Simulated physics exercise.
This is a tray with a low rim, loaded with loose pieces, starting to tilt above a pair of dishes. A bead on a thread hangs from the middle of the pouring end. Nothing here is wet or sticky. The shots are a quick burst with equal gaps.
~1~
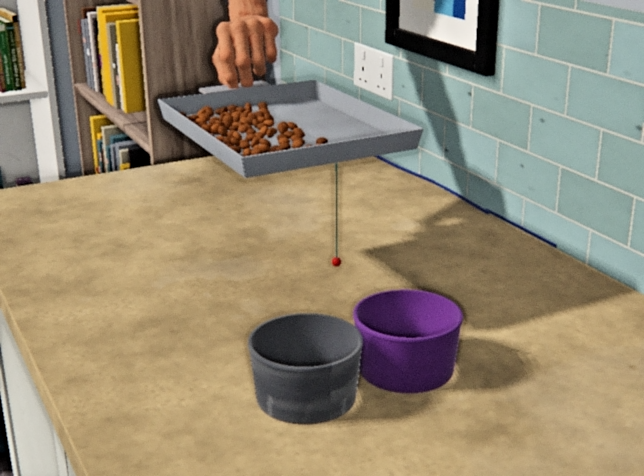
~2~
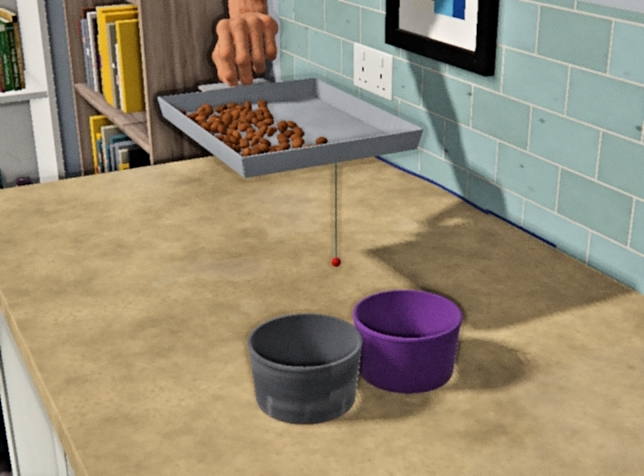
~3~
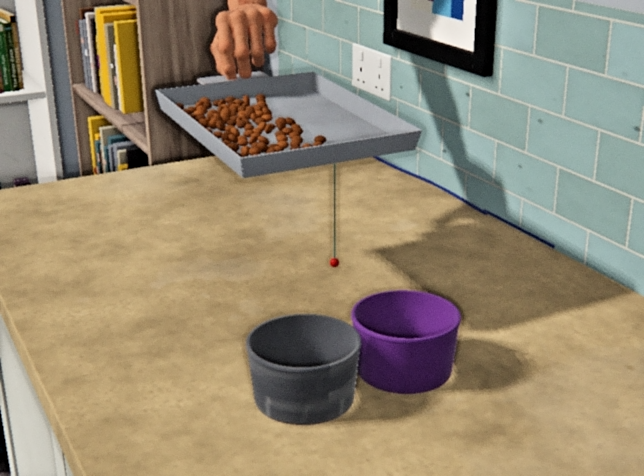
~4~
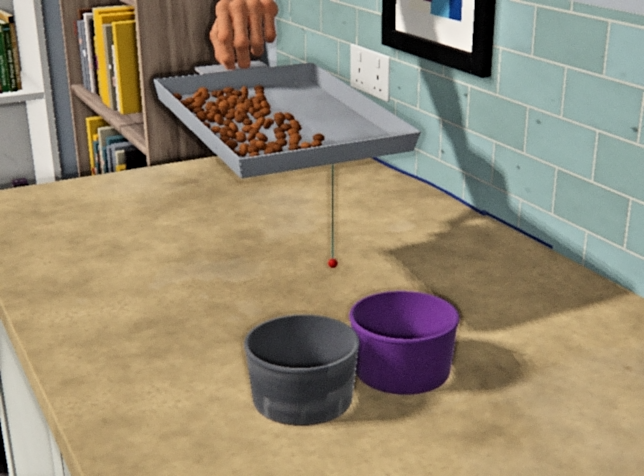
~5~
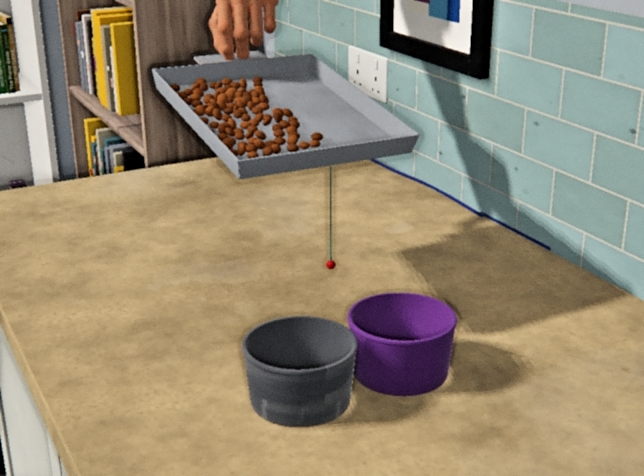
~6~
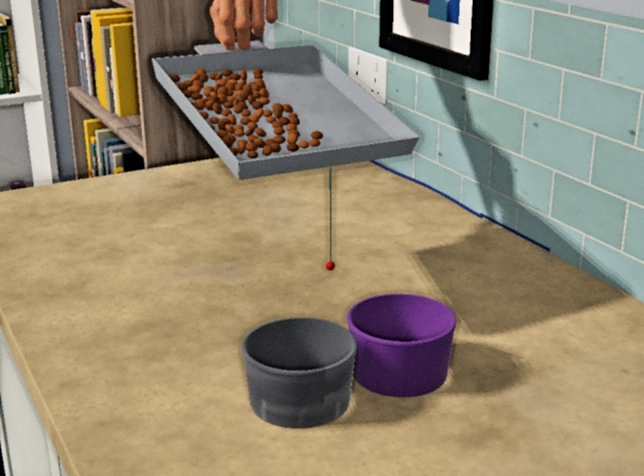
On a kitchen worktop, a hand gradually tilting a grey tray of brown kibble above a grey dish and a purple dish.
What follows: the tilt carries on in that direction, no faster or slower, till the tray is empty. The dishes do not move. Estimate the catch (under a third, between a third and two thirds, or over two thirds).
Together they catch under a third.
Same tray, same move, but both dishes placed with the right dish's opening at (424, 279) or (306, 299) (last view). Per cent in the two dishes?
First some 90, then 50 per cent.
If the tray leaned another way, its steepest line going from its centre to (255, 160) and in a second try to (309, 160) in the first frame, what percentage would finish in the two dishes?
First some 0, then 10 per cent.
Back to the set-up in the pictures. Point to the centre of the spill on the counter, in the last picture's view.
Around (340, 349).
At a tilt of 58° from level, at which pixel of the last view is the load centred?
Near (310, 149).
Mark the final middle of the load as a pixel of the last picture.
At about (348, 351).
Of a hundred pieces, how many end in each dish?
Left dish: 0 %, right dish: 10 %.
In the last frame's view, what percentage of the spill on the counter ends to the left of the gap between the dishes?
Some 60 per cent.
Just after the last frame, tray tipped steeply; almost all on the tray; just a few in the air.
A moment on, tray tipped right over; the larger part on the tray; just a few in the left dish; just a few in the right dish; about a tenth outside both; about a tenth in the air.
Further on, tray tipped past a quarter turn; about a tenth in the left dish; about a tenth in the right dish; the larger part outside both.
When it is over, tray tipped past a quarter turn; about a tenth in the left dish; about a tenth in the right dish; the larger part outside both.
